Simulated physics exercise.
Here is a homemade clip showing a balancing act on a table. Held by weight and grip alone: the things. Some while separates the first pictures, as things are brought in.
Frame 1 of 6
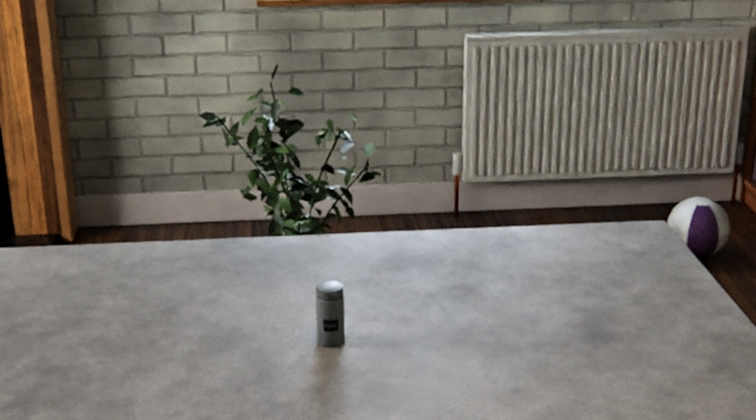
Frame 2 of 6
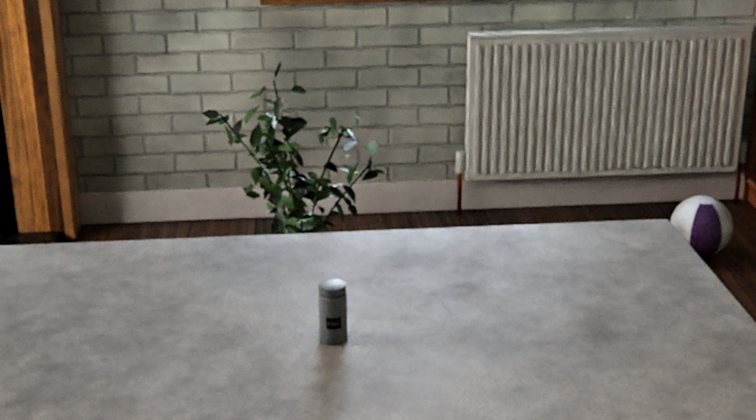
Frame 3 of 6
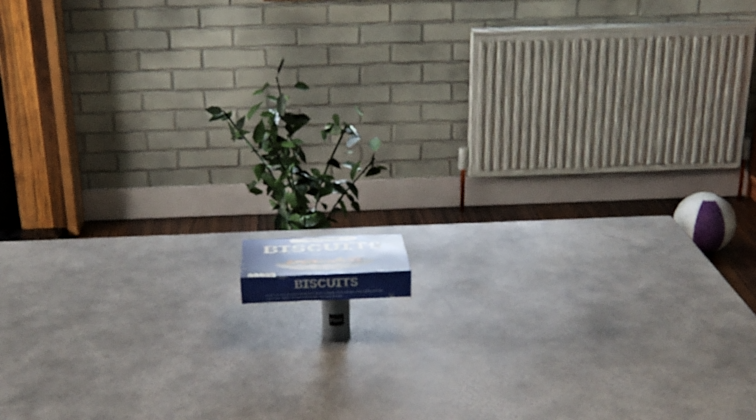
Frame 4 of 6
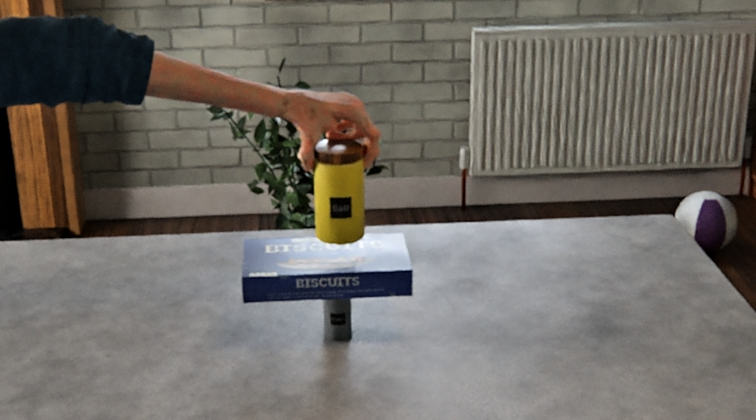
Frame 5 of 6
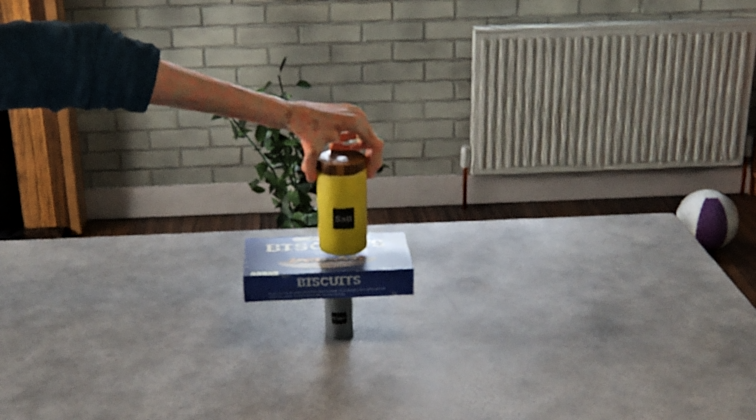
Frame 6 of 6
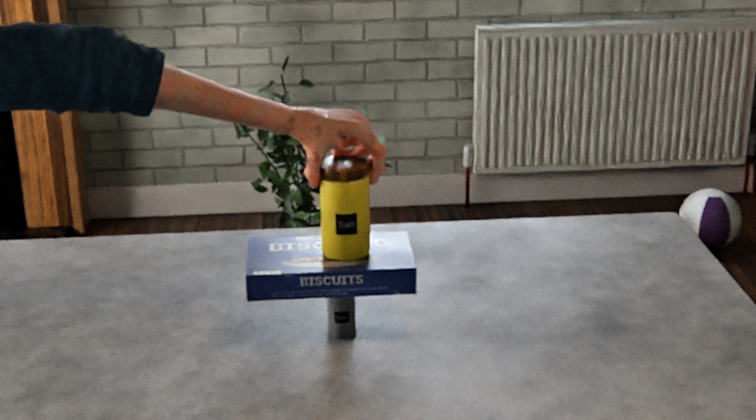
A blue biscuit packet appears balanced flat across a small grey container on a table, then a hand reaching in from the left lowers a yellow jar onto the packet and keeps hold of its lid.
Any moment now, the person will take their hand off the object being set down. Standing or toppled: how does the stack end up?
The stack will stay as built.
Then, 0.20 s after the last picture, nothing has stirred.
Then, 0.40 s after the last picture, yellow jar resting near (345, 209).
At rest, all 3 in place. Seen from the same camera at the end, yellow jar near (345, 209). The stack keeps its balance.
